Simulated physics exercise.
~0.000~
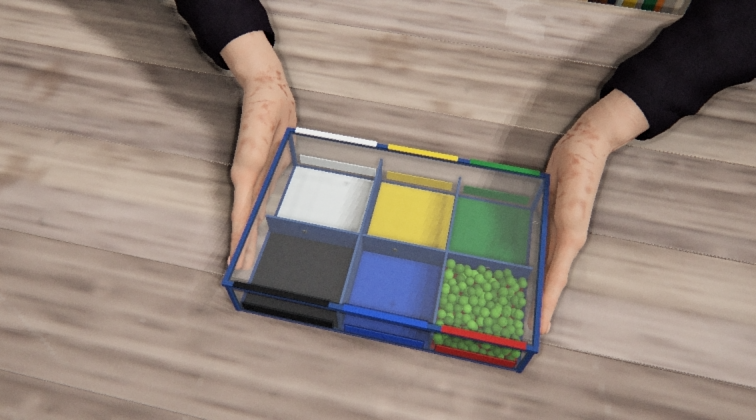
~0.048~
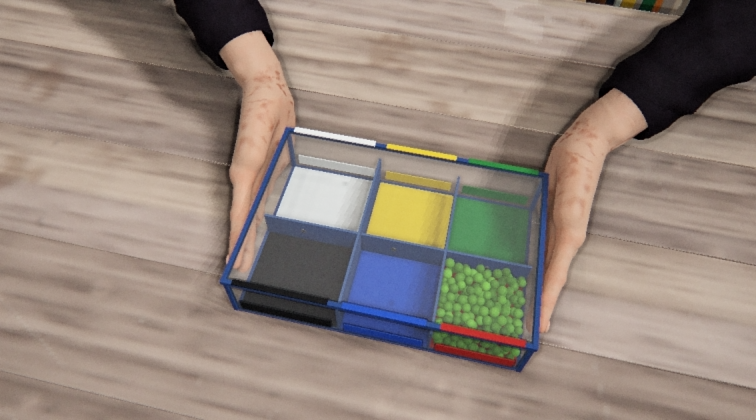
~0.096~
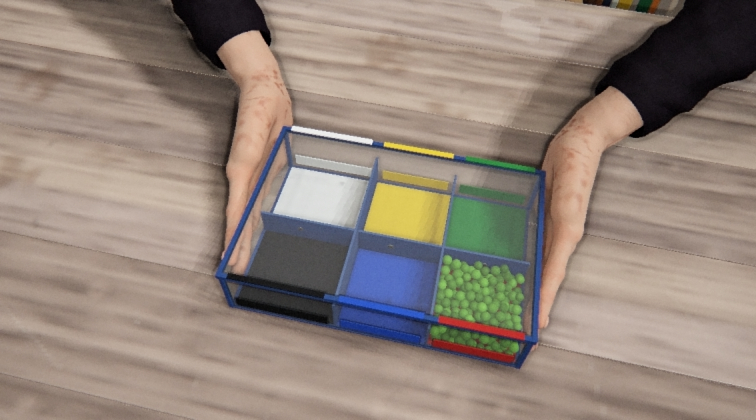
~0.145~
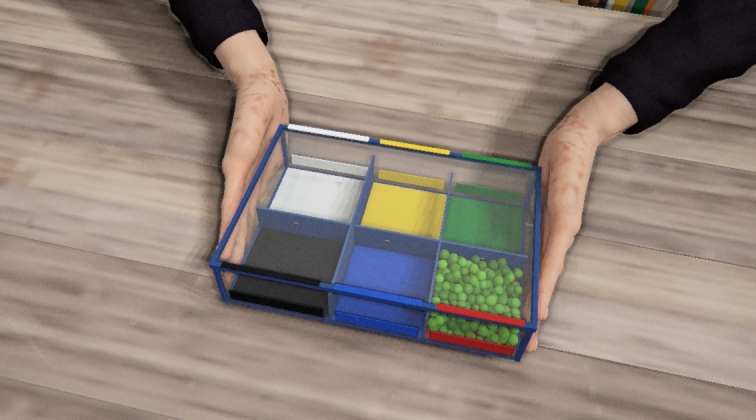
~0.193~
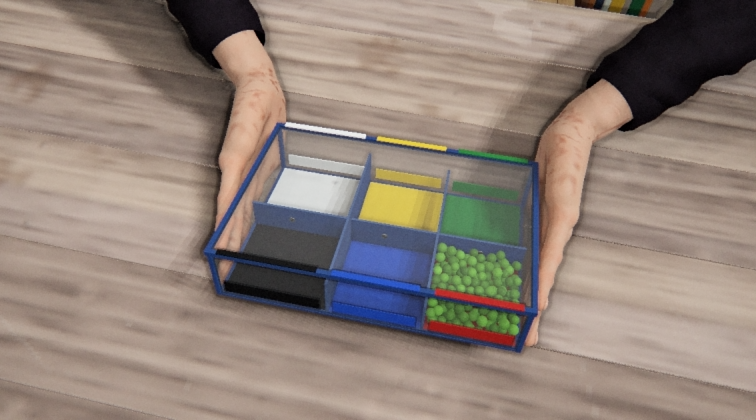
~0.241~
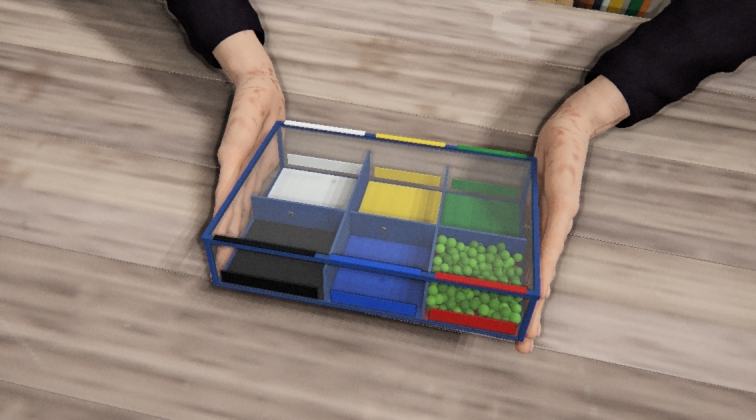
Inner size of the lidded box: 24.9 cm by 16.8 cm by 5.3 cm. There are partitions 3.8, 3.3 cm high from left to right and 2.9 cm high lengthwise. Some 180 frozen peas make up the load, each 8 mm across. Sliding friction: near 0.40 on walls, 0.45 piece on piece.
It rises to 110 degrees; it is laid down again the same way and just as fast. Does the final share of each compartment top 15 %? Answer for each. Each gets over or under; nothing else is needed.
Red ends under. Blue ends under. Green ends over. Yellow ends over. White ends under. Black ends under.
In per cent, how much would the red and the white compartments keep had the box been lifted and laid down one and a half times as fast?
In that case the red compartment would hold 0 per cent and the white one 10 per cent.
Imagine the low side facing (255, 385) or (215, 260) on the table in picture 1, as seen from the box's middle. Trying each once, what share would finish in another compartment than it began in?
Roughly 40 % for the first direction, roughly 95 % for the second.
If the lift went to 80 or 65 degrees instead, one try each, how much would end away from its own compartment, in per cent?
50 and 25 %.
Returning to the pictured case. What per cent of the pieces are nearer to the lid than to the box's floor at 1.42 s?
Roughly 80 percent of the pieces.
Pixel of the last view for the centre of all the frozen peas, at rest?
My guess is close to (447, 210).
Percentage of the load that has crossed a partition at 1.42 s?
At that time I'd say around 75 per cent.
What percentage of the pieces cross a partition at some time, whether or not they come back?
Around 100 percent.
Then, at 1.42 s, tilt 110 degrees; red 25 %, green 50 %, yellow 20 %.
Then, at 2.20 s, tilt 50 degrees; green 50 %, yellow 45 %, white 5 %.
After 3.00 s, tilt 0 degrees; green 50 %, yellow 45 %, white 5 %.
In the end, at 3.9 s, red 0 %, blue 0 %, green 50 %, yellow 45 %, white 5 %, black 0 %.
